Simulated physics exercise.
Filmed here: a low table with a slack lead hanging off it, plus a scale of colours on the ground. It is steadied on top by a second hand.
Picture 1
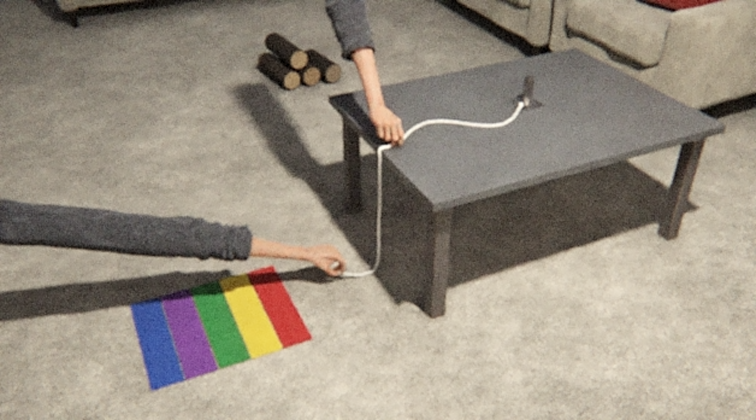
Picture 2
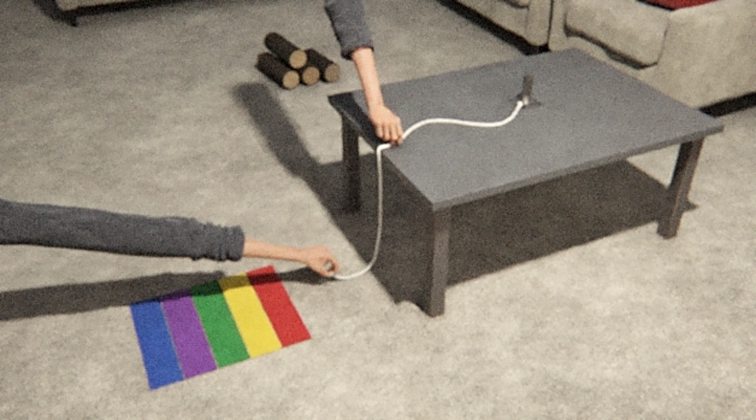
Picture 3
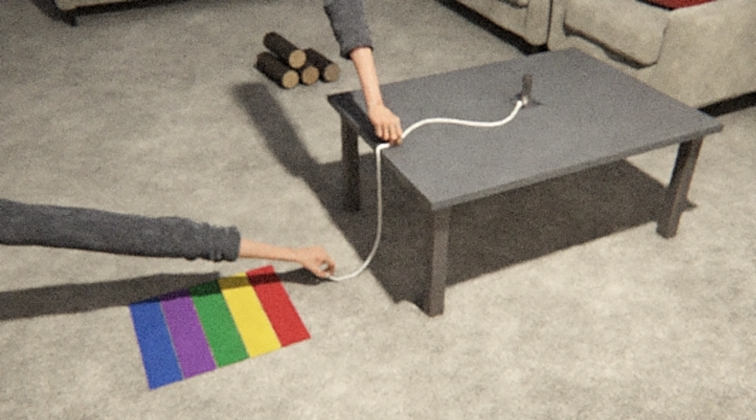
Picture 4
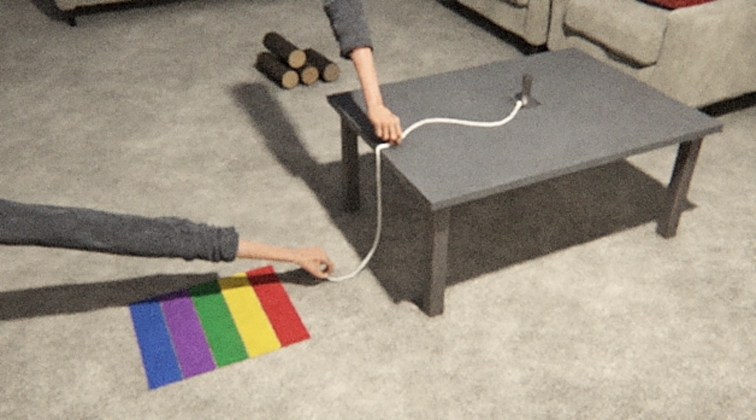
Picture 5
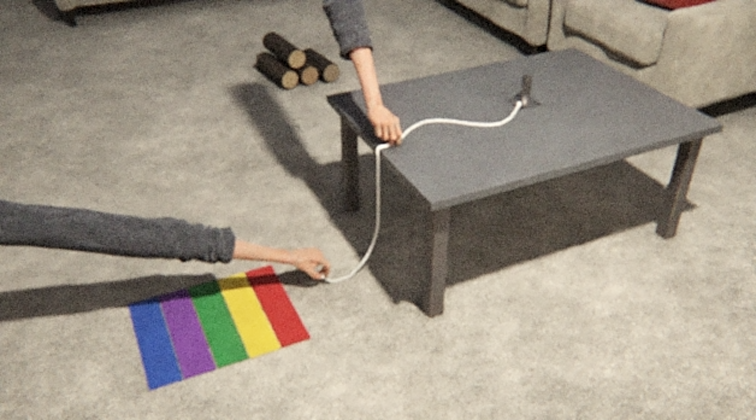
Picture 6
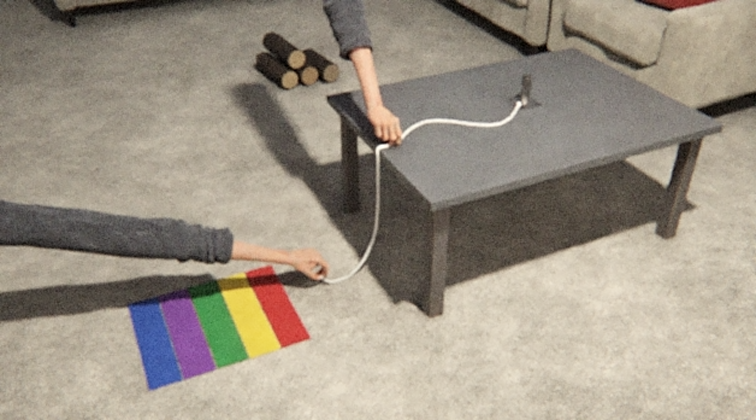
To begin with, one hand presses a white cord against the edge of a low dark table while another holds its hanging end near the red stripe of a coloured strip on the floor. The lower hand then shifts the end very slightly left, while the upper hand stays in place.
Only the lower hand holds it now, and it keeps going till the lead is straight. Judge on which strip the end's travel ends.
Its travel ends on the green strip.
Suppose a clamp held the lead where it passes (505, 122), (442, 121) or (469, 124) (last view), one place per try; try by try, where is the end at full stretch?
They end up at (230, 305), (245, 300) and (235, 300).
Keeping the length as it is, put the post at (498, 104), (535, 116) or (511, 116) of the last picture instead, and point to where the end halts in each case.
Pixels, try by try: About (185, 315), (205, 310), (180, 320).
Early on, end near (264, 293); over red.
Midway, end near (234, 302); over yellow.
At the end of the slack, end near (215, 308); over green. It gets as far as the green strip.
